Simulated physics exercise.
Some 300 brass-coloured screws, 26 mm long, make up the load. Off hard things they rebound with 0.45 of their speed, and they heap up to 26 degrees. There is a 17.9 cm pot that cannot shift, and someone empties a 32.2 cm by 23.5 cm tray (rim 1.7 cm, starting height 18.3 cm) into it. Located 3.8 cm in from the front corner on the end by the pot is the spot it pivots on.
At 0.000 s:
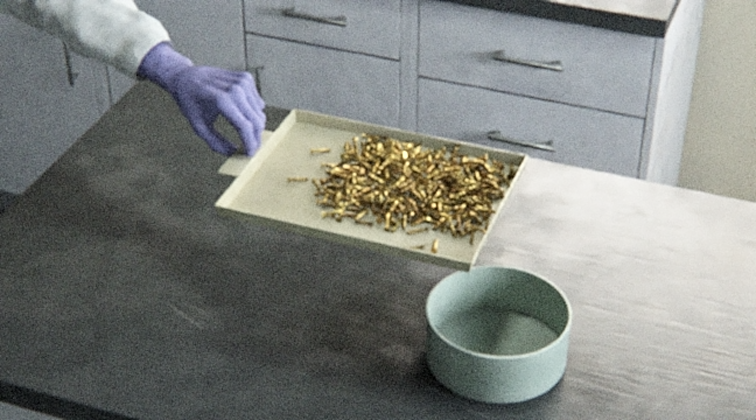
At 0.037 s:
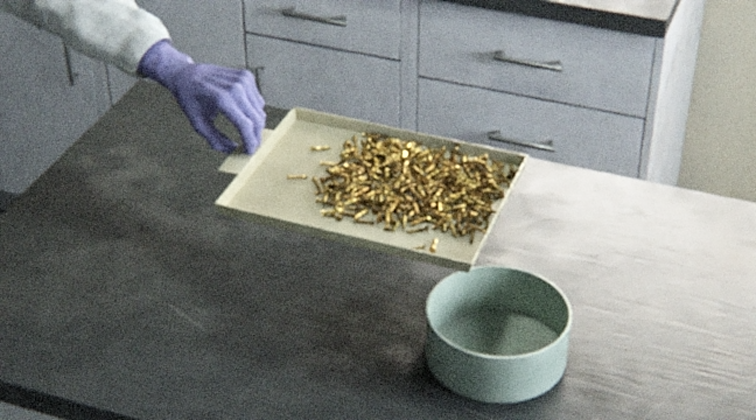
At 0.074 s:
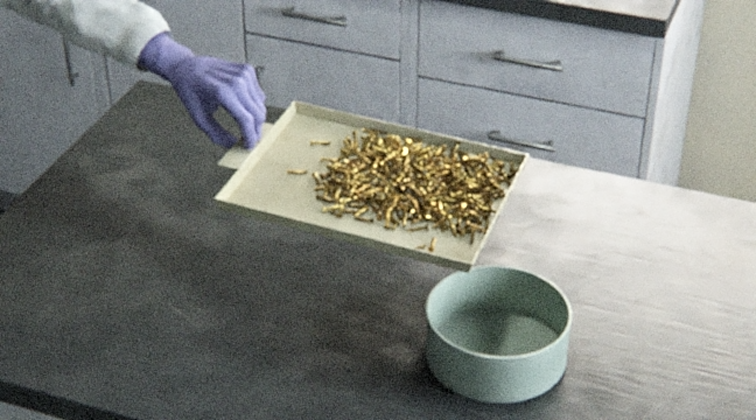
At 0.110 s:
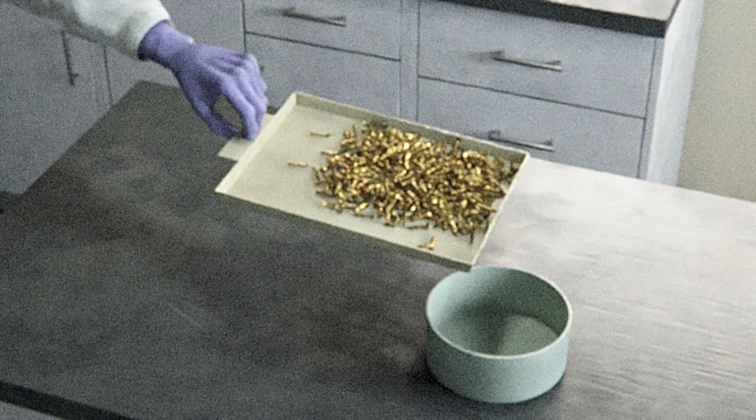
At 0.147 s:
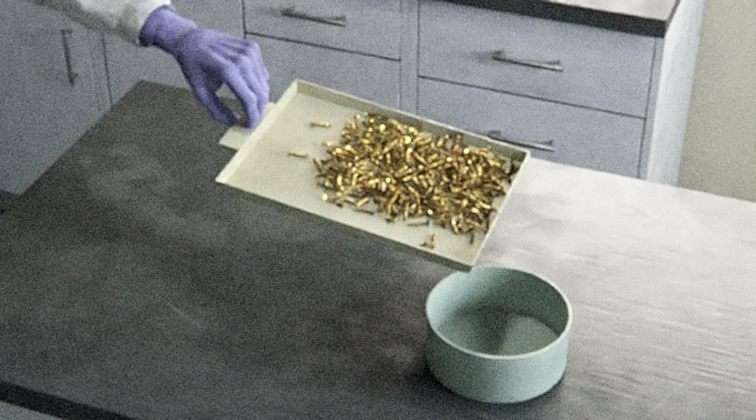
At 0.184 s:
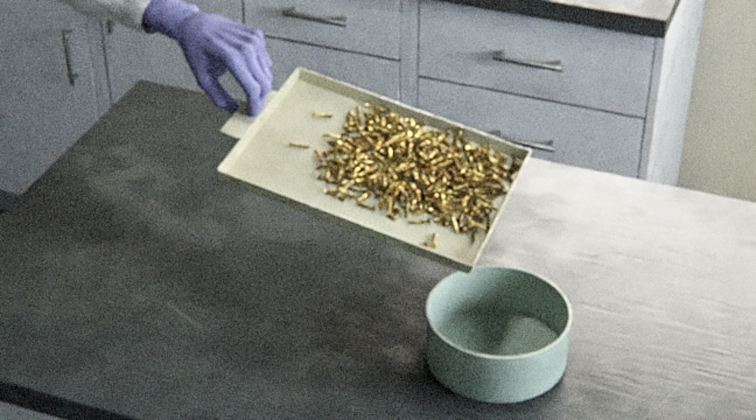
On a dark worktop, a purple-gloved hand raising one end of a tray of brass-coloured screws, tilting it beside a green pot.
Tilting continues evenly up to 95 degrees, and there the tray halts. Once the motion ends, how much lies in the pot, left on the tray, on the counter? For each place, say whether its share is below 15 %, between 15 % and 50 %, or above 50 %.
Pot: The main share; tray: A slight amount; counter: A notable amount.
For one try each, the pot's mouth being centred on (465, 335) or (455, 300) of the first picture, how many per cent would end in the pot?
Around 45 per cent, then around 10 per cent.
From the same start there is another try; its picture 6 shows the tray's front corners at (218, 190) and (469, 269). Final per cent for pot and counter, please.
Final per cent - pot 5, counter 95.
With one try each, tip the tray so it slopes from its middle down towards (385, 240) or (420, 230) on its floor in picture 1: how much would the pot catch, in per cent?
15 and 40 %.
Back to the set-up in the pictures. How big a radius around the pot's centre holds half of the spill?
Distance: Around 16 cm.
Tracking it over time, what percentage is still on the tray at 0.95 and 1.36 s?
Sequence: 35; 0.
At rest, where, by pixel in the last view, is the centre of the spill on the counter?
Roughly at pixel (567, 408) in the last view.
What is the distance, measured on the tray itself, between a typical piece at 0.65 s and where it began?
Roughly 7 cm.
Then, at 0.65 s, tilt 51 degrees; the tray holds 100 %, the pot 0 %.
After 0.95 s, tilt 77 degrees; the tray holds 35 %, the pot 25 %.
After 1.36 s, tilt 95 degrees; the tray holds 0 %, the pot 65 %.
At rest (2.4 s), pot 70 %, tray 0 %, counter 30 %.
